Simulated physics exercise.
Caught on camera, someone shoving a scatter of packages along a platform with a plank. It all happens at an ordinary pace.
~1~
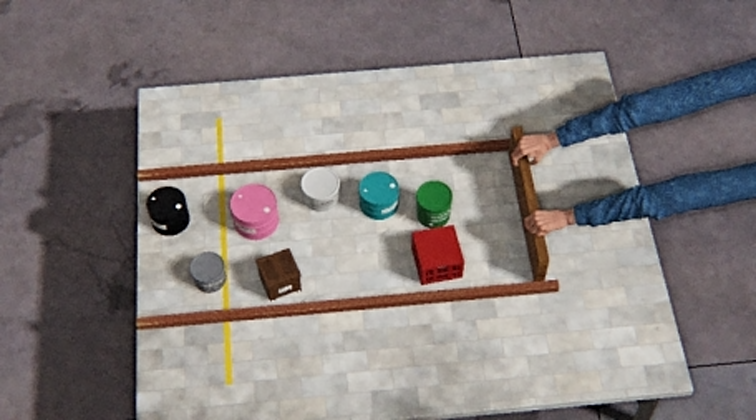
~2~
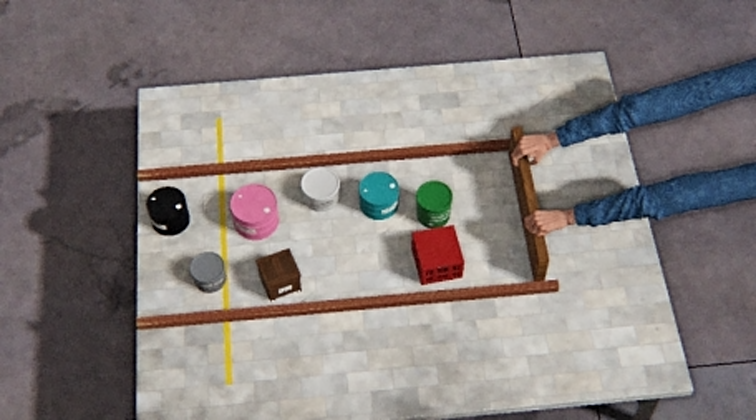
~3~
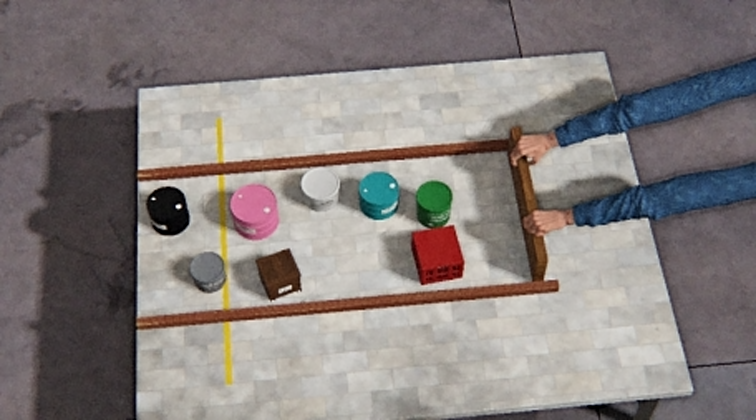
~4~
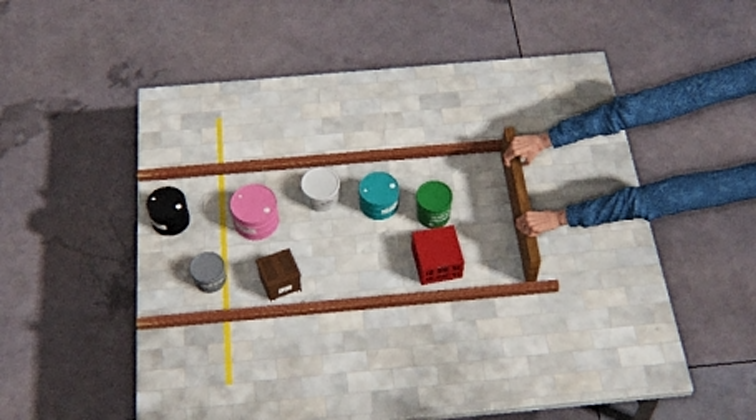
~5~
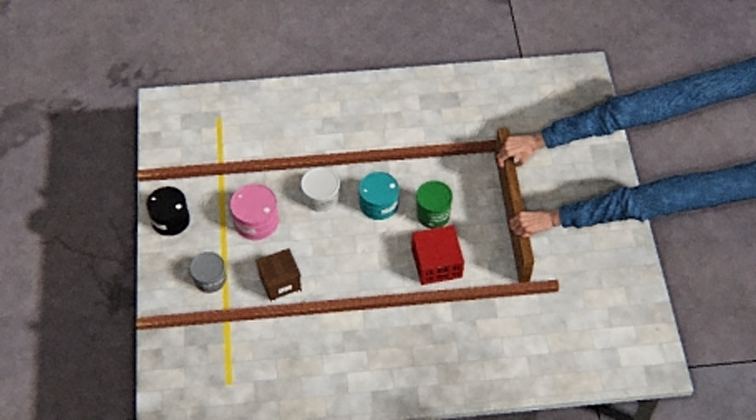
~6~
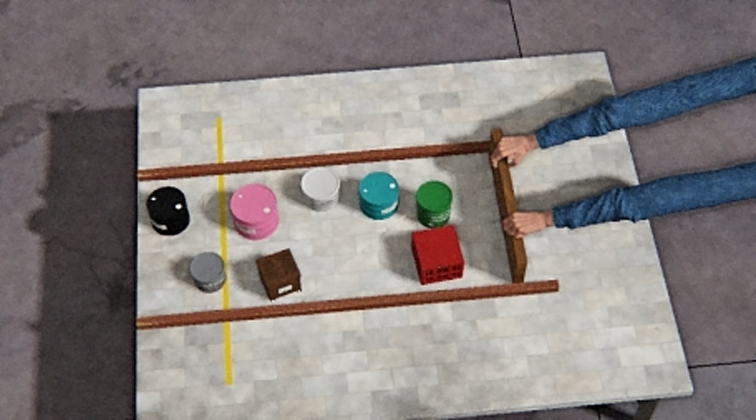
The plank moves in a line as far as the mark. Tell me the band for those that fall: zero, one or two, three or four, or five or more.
The number that fall off is one or two.
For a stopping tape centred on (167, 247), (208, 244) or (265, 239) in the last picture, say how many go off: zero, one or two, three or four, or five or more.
For each place: Either three or four; 1 or 2; not one.
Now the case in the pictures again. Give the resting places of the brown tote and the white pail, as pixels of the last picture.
The brown tote at (162, 287), the white pail at (182, 187).
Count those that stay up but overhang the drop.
That would be 1.
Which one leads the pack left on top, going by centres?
It is the black canister.
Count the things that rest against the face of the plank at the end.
In contact: 3.
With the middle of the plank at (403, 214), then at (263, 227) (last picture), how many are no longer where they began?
First 3, then 7.
A little later, none off yet; black canister at rest near (168, 211); grey pail at rest near (209, 273); pink canister at rest near (255, 212).
When it is over, the number that fall off is one or two; down, grey pail.
